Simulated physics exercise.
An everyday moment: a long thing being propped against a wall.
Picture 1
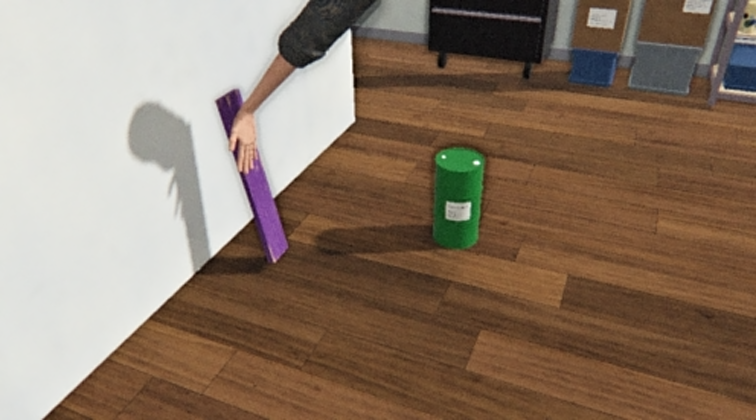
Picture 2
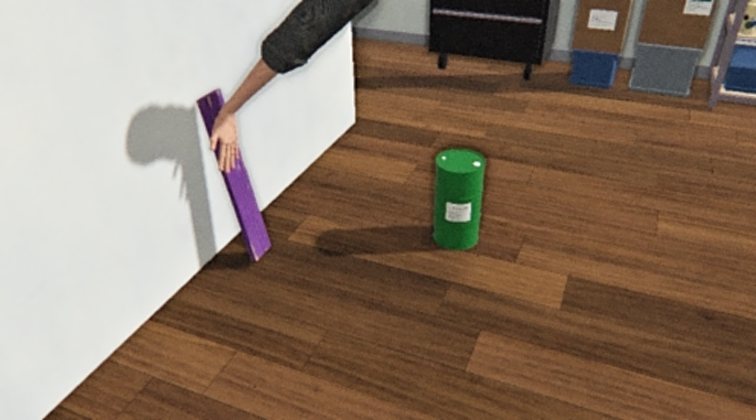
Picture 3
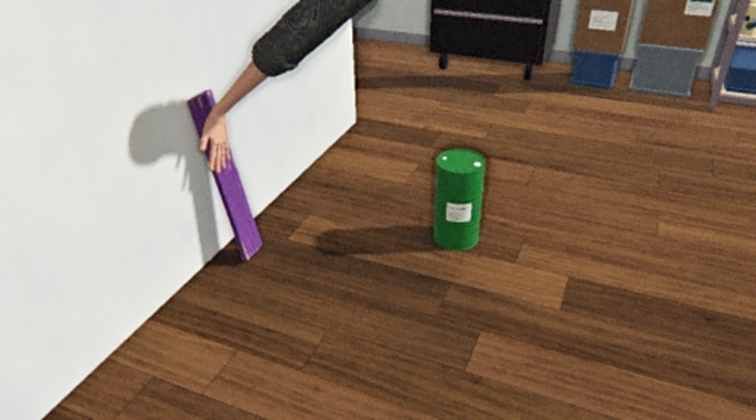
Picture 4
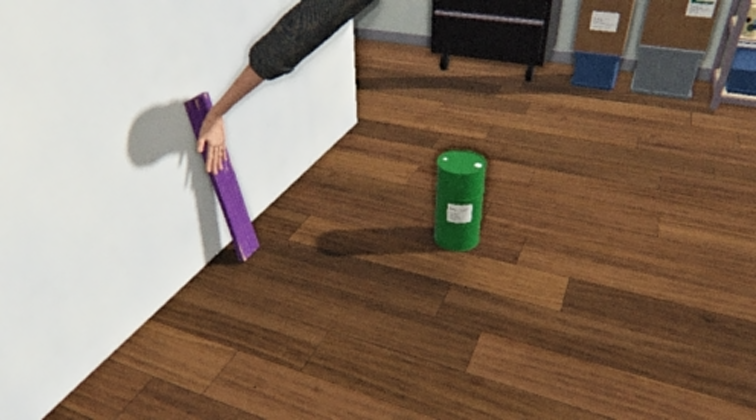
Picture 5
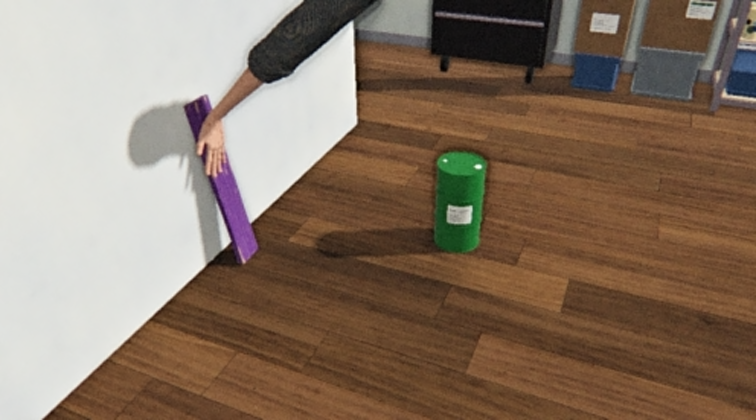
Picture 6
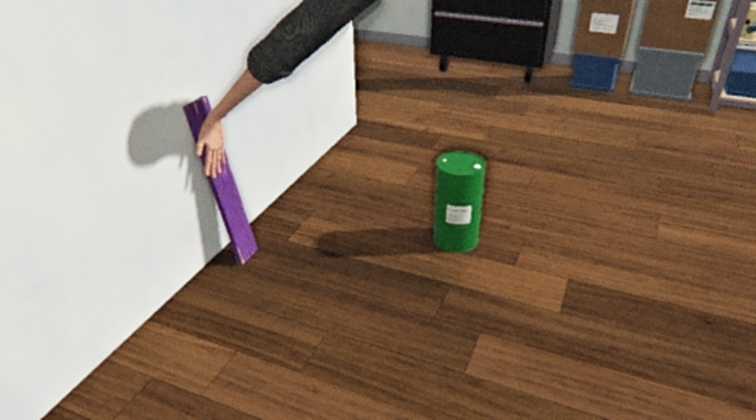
A hand moved a purple plank a short way left and leaned it against a white wall, then kept holding it there, while a green canister stood still on the wooden floor.
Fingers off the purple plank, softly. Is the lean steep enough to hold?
Outcome: The plank remains leaning.
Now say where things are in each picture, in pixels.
Not yet at the wall; purple plank (255, 181); green canister (458, 199), in the first picture.
Not yet at the wall; purple plank (237, 180); green canister (458, 200), in the second picture.
Not yet at the wall; purple plank (228, 179); green canister (458, 200), in the third picture.
Not yet at the wall; purple plank (225, 181); green canister (459, 201), in the fourth picture.
Leant on the wall, still held; purple plank (224, 184); green canister (459, 203), in the fifth picture.
Leant on the wall, still held; purple plank (223, 184); green canister (458, 202), in the sixth picture.
Then, 0.20 s past the last view, nothing moves.
Then, 0.50 s past the last view, purple plank resting near (223, 185).
Finally, both still in place. Final places as the last picture's camera would see them, purple plank near (223, 185). The plank stays up.
